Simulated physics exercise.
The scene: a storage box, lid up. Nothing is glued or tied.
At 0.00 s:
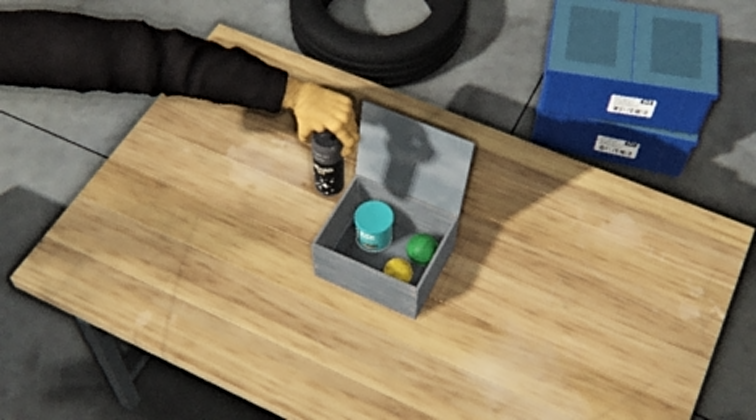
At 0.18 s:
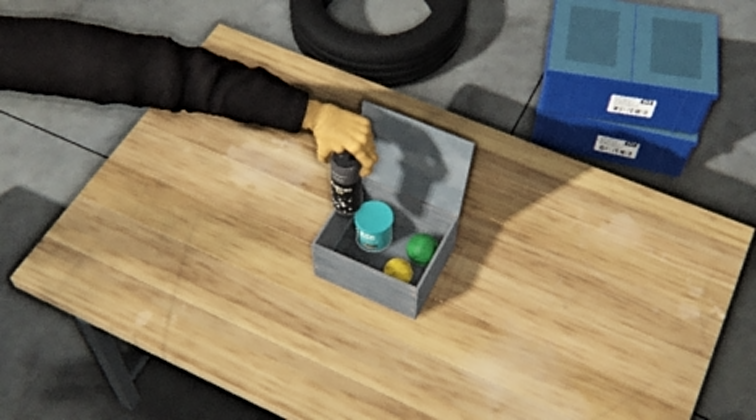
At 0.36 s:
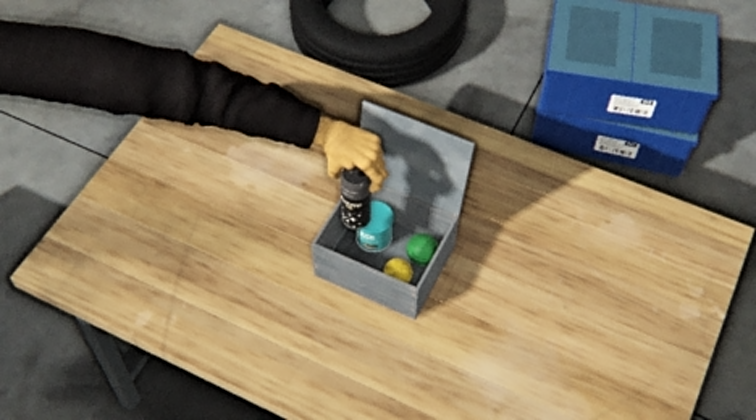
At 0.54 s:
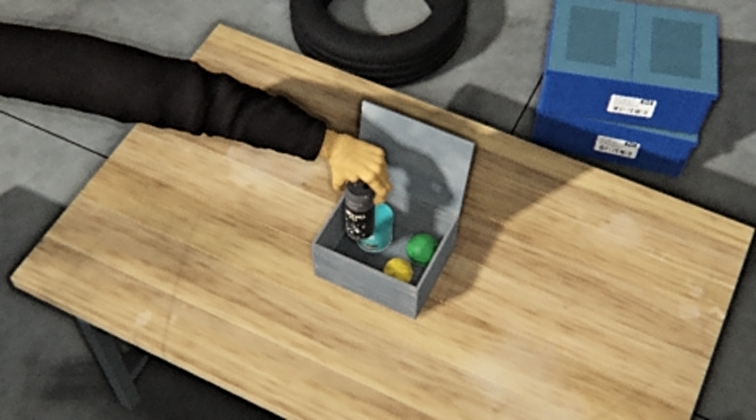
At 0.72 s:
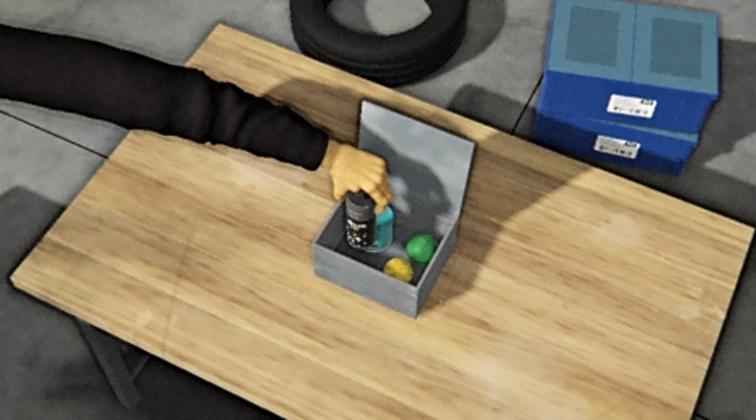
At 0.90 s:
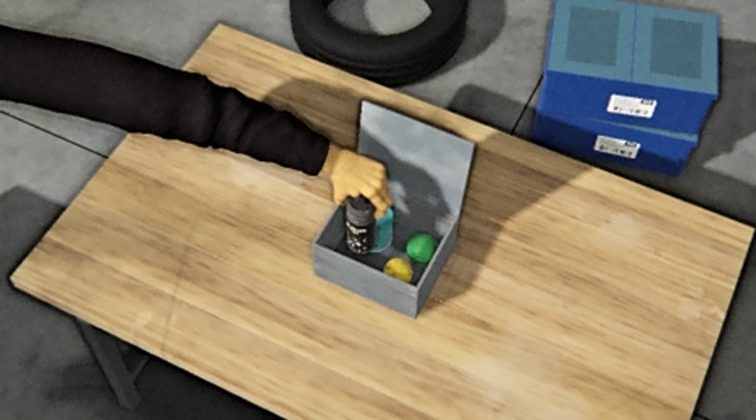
A gloved hand holding a black can moves it a short way right and down from behind the left side of an open grey box on a wooden table. It lowers the can inside, beside a turquoise tin and green and yellow balls, still gripping its top.
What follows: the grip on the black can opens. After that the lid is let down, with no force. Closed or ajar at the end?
It will not close.
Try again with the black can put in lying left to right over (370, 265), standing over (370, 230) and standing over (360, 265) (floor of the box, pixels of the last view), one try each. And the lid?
First try: It sits on the rim; second try: It is held up; third try: It stays ajar.
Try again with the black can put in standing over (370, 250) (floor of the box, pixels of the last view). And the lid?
Then it stays ajar.
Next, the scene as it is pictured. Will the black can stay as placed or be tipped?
It keeps its pose.
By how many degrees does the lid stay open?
About 25°.
By 2.10 s, lid starting down; black can moved about its own width near (362, 245).
By 2.80 s, lid 30° above the rim; black can moved about its own width near (362, 245).
When it is over (6.5 s), lid 24° above the rim; moved from the start, black can; the other 3 as before. End places, in pixels of the last picture, black can near (362, 244).
